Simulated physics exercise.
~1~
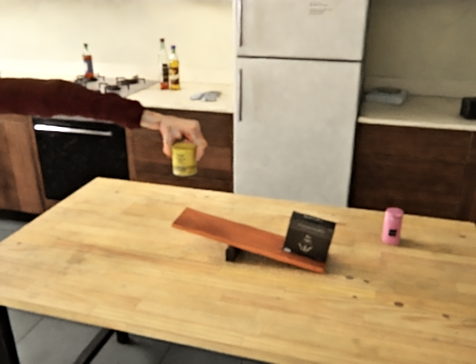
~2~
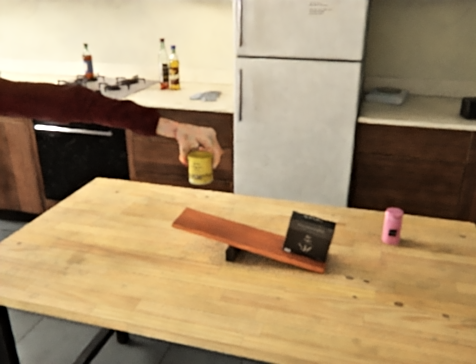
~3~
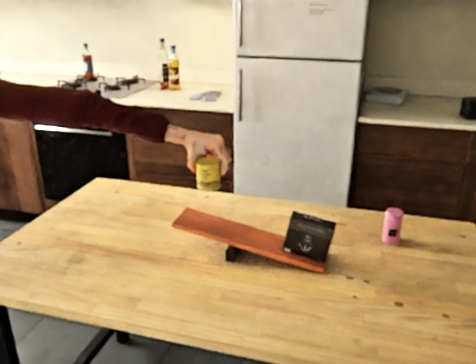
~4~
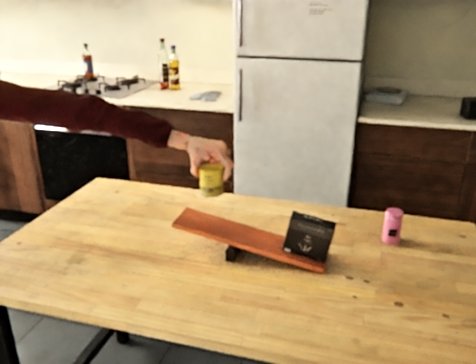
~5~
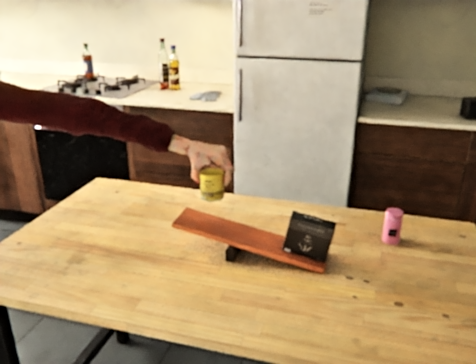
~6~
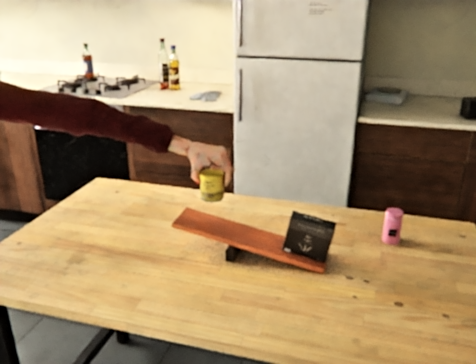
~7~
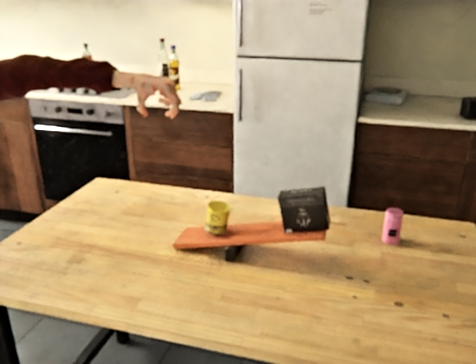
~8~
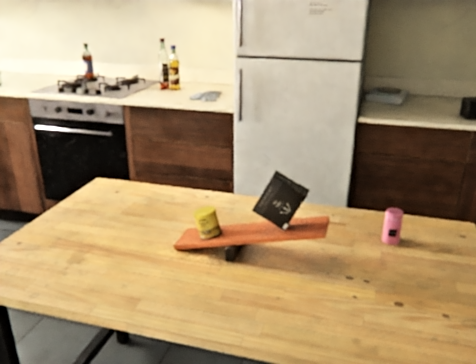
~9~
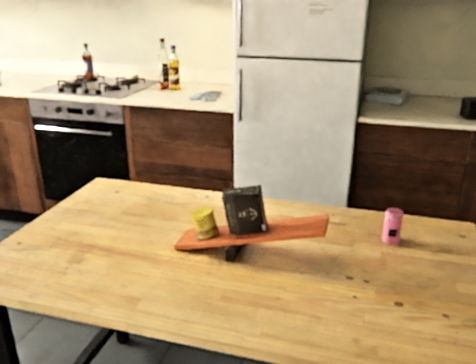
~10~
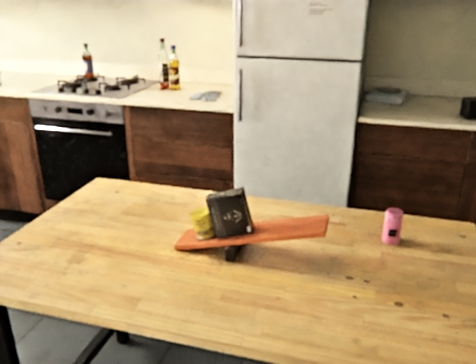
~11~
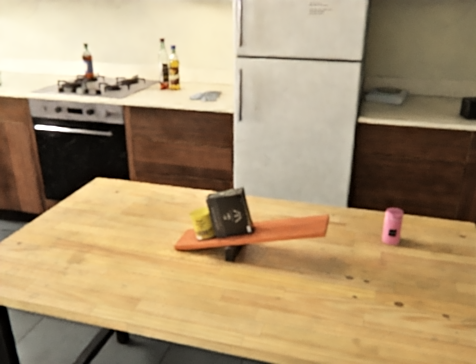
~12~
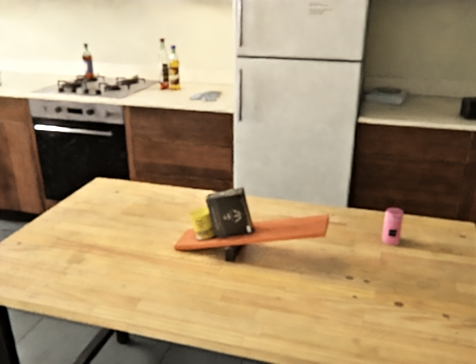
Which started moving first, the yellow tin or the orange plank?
The yellow tin moved first, carried by the hand, while the orange plank stayed still until the tin was set down on it.
